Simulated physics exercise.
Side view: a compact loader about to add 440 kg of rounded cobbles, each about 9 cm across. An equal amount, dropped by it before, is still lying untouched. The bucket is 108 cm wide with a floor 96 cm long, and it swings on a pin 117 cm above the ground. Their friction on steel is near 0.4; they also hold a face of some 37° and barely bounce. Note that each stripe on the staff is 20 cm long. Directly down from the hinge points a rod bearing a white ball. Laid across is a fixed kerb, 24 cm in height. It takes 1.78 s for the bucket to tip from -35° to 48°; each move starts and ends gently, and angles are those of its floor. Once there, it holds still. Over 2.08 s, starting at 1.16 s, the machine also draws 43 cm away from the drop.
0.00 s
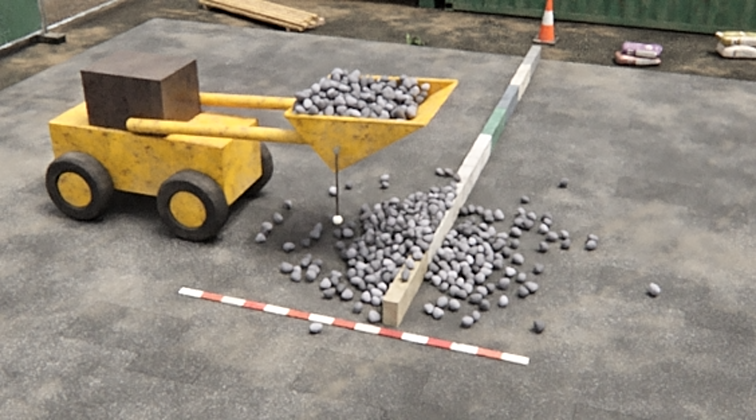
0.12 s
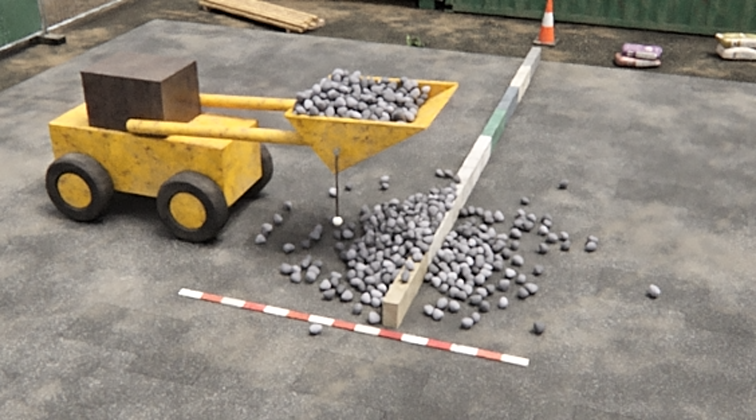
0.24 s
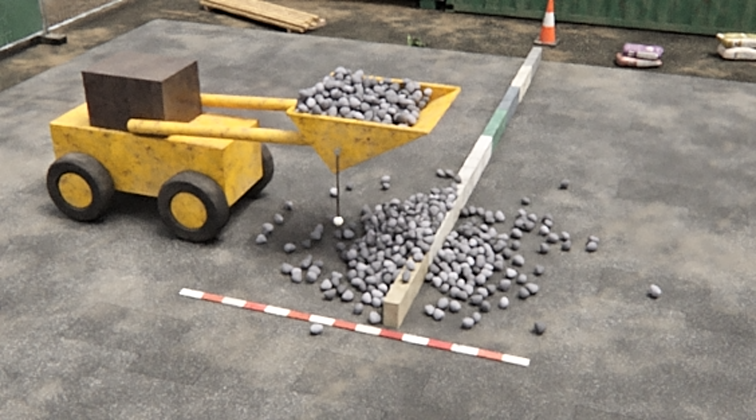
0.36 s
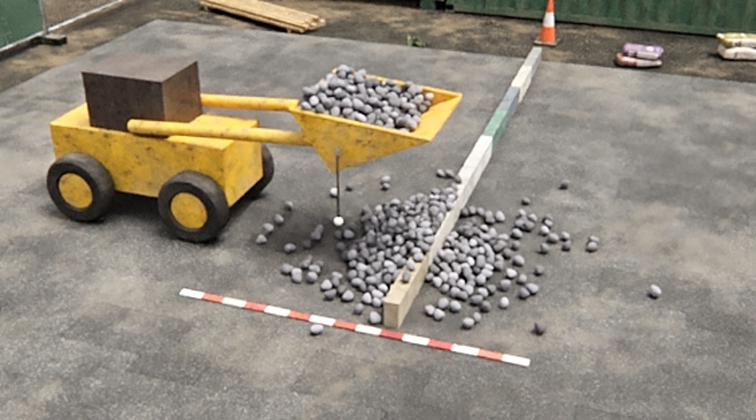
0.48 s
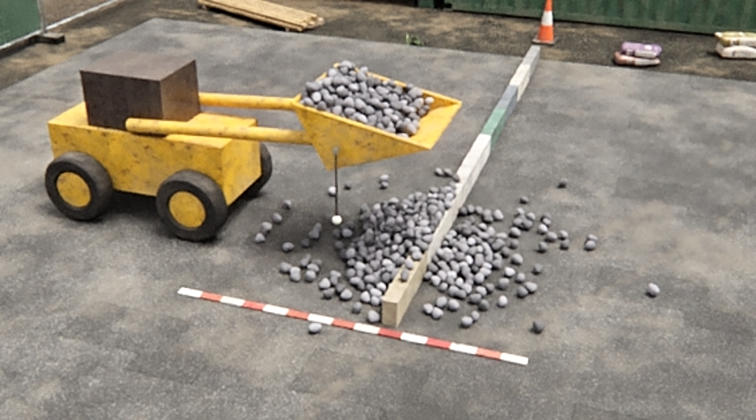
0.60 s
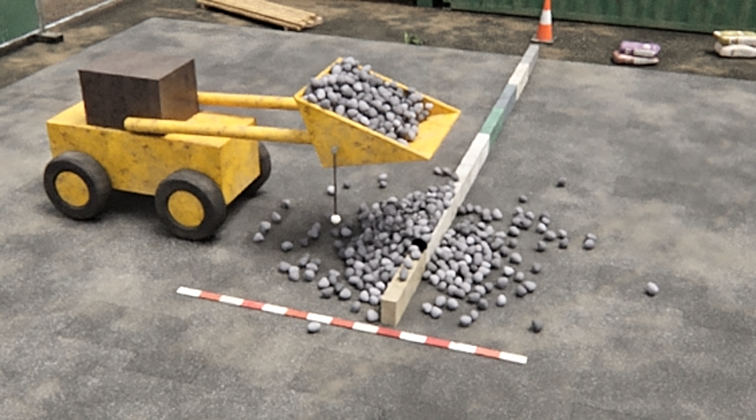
A yellow loader with black tyres and a dark block on its back stands at left on grey paving, seen from above and to the side, its raised bucket full of grey cobbles. Below the bucket, more cobbles lie heaped across a long pale-and-green kerb, near a red-and-white staff. The bucket slowly tilts its front edge downward, its cobbles shifting slightly, while the heap stays still.
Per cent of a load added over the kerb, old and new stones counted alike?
Some 49 %.
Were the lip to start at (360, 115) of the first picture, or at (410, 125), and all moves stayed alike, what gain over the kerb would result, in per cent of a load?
First place: Roughly 0 %; second place: Roughly 30 %.
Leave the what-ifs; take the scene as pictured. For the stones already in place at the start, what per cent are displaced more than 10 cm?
The answer is about 15 per cent.
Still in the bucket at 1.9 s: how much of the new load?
Reading: Near 10 % of the load.
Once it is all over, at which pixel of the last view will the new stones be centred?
Around (425, 240).
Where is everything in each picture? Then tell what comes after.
In the first frame, the bucket is at -35°, its lip at (425, 125); the top of the load is at (370, 85). The earlier load is highest near (424, 220), 32 cm above ground level, 75 % on this side of the kerb, 27 % over the kerb.
In the second frame, the bucket is at -34°, its lip at (426, 128); the top of the load is at (353, 84); the stones move at 0.1 m/s on average.
In the third frame, the bucket is at -31°, its lip at (428, 132); the top of the load is at (338, 82); the stones move at 0.1 m/s on average.
In the fourth frame, lip at (430, 140), floor tilted -26°, highest stones at (339, 79); the stones move at 0.2 m/s on average.
In the fifth frame, the bucket is at -20°, its lip at (430, 149); the top of the load is at (336, 75); the stones move at 0.3 m/s on average.
In the sixth frame, the bucket is at -13°, its lip at (429, 159); the top of the load is at (339, 70); the stones move at 0.3 m/s on average.
After 1.3 s the floor is at 35°; in per cent of one load, 88 in the bucket, 84 on this side of the kerb, 29 over the kerb; the foremost stones are at (573, 258).
After 1.9 s the floor is at 48°; in per cent of one load, 8 in the bucket, 126 on this side of the kerb, 67 over the kerb; the foremost stones are at (574, 256).
After 3.7 s the floor is at 48°; in per cent of one load, 0 in the bucket, 126 on this side of the kerb, 76 over the kerb; the foremost stones are at (613, 281).
After 6.4 s the floor is at 48°; in per cent of one load, 0 in the bucket, 126 on this side of the kerb, 76 over the kerb; the foremost stones are at (613, 281). Net gain over the kerb, 49.
